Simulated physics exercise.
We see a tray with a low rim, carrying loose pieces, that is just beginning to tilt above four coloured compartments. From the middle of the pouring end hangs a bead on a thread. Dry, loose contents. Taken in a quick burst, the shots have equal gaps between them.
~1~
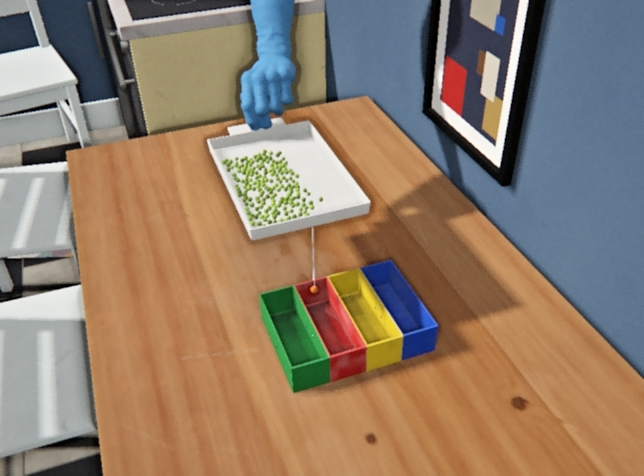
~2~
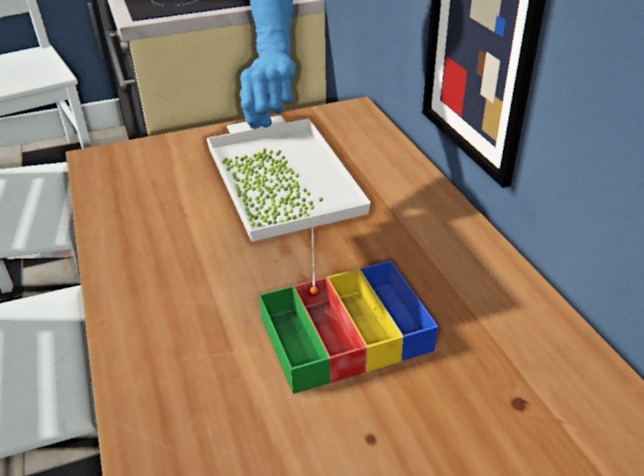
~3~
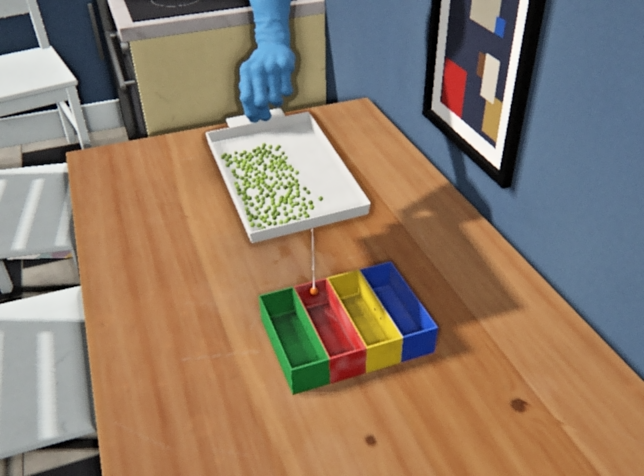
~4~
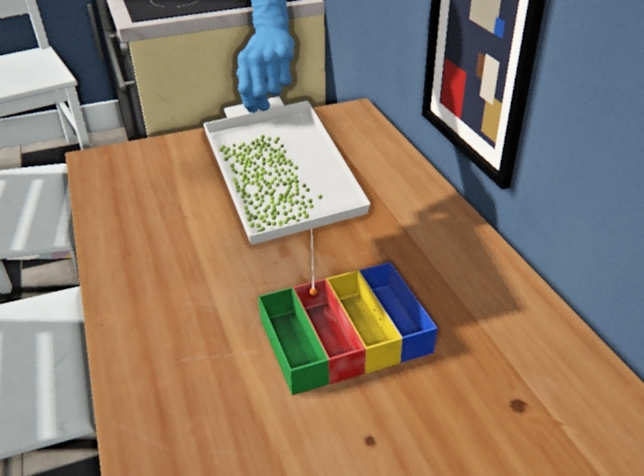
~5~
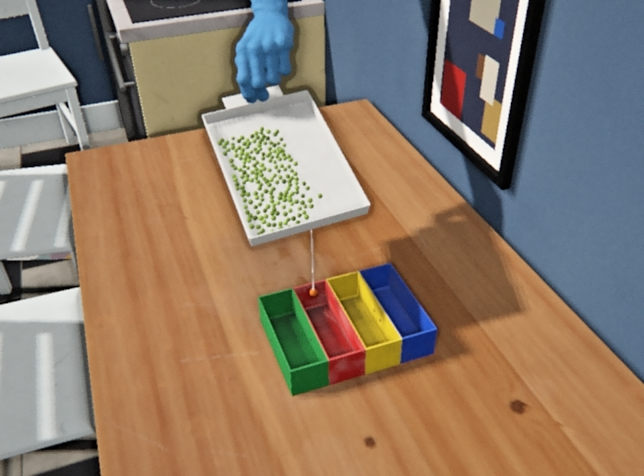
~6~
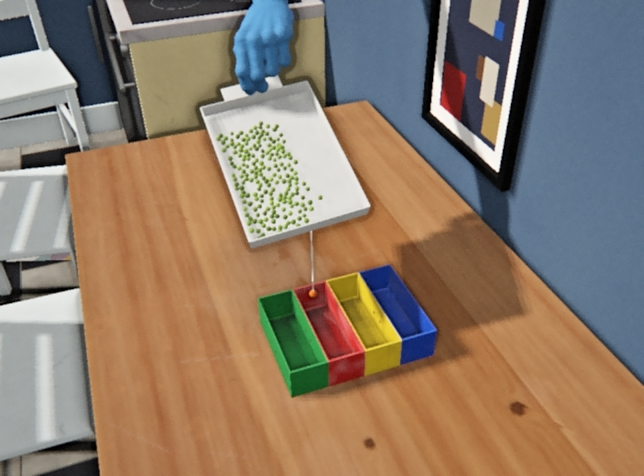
To begin with, a blue-gloved hand is at the far end of a white tray of green peas, with a bead hanging on a thread above four coloured compartments. The tray's far end then rises gradually, its near edge dipping slightly at the left corner, while the peas barely shift.
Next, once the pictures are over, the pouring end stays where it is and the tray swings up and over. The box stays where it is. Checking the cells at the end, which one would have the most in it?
The green cell would have the most in it.
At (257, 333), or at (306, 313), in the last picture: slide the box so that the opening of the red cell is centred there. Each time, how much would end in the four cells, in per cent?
First case 100 in a hundred, second case 90 in a hundred.
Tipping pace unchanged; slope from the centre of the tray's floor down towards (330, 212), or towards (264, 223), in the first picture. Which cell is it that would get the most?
That yellow cell, then the green cell.
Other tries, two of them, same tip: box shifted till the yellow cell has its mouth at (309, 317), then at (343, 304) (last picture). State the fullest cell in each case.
With the first placing it's red, with the second it's the green cell.
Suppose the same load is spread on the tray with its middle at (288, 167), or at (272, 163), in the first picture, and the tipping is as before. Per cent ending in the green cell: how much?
In order, 50 per cent then 50 per cent.
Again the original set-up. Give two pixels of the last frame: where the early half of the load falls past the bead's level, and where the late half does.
I'd put it at roughly (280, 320), and after that at roughly (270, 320).
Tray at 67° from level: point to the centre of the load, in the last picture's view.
(270, 217).
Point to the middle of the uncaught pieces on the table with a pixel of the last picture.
Estimated middle: Around (251, 371).
Shortly afterwards, tray tipped steeply; all but a few on the tray; only a few falling or outside the box.
Next, tray tipped past a quarter turn; the bulk on the tray; only a few in the green cell; near a quarter falling or outside the box.
Some moments later, tray tipped past a quarter turn; near half in the green cell; a little in the red cell; near half falling or outside the box.
In the end, tray tipped past a quarter turn; near half in the green cell; a little in the red cell; none at all in the yellow cell; none at all in the blue cell; near half outside the box.
